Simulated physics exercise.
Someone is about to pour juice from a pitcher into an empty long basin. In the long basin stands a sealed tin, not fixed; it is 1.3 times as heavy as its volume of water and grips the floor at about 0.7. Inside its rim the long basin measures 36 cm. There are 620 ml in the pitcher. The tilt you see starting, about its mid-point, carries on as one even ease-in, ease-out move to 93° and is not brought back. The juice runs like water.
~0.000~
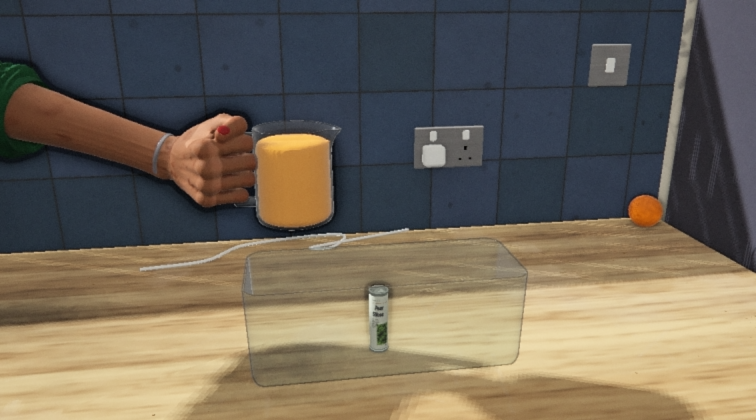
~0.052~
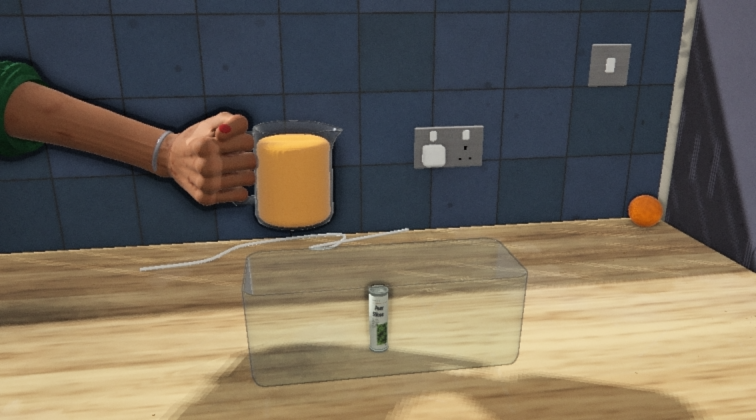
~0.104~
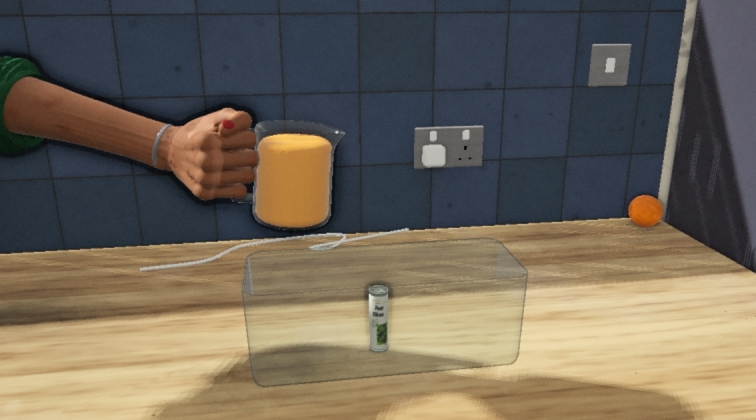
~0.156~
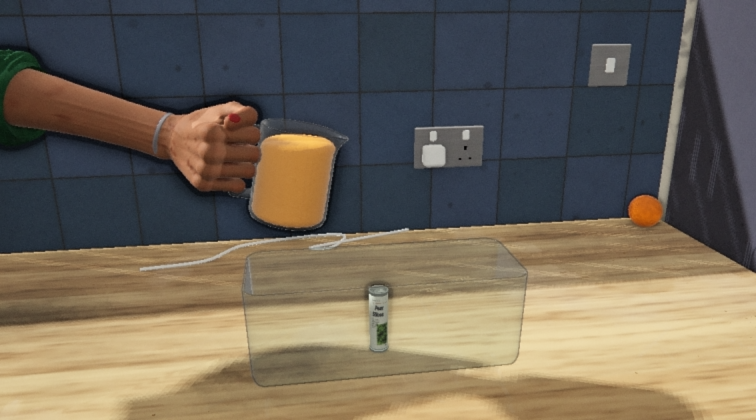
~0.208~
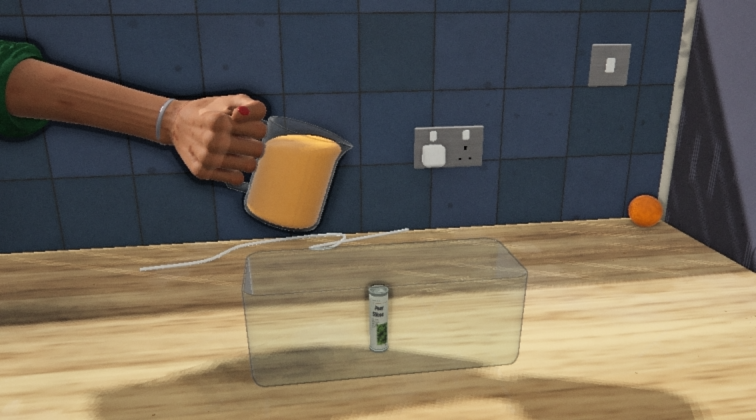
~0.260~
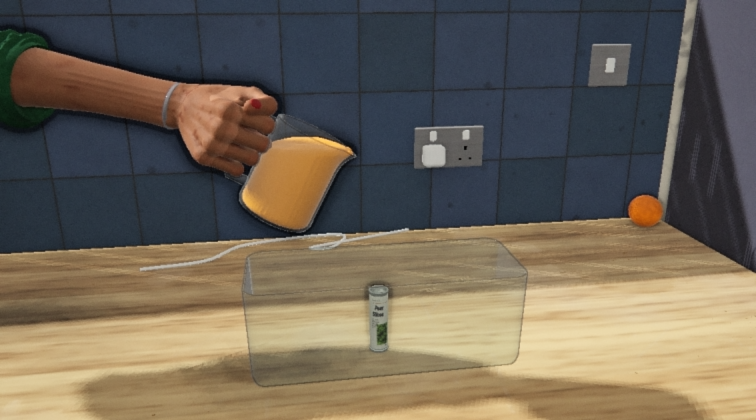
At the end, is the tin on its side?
It keeps standing.
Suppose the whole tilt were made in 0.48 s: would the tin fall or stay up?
Then it stays up.
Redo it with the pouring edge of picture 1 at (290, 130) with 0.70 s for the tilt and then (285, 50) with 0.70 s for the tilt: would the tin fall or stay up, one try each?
First it topples; then it goes over.
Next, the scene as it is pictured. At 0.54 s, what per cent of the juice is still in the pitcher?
About 72 per cent.
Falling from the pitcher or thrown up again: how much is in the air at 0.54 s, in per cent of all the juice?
Some 20 per cent.
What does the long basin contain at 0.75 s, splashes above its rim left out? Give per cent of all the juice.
Some 48 per cent.
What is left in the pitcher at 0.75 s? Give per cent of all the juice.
Some 32 per cent.
After 0.54 s the tilt is 82° and 72 per cent is still to pour; the tin stands where it began.
After 0.75 s the tilt is 93° and 33 per cent is still to pour; the tin stands where it began.
After 0.96 s the tilt is 93° and 14 per cent is still to pour; the tin stands where it began.
After 1.20 s the tilt is 93° and 6 per cent is still to pour; the tin stands where it began.
In the end the tin stands where it began.
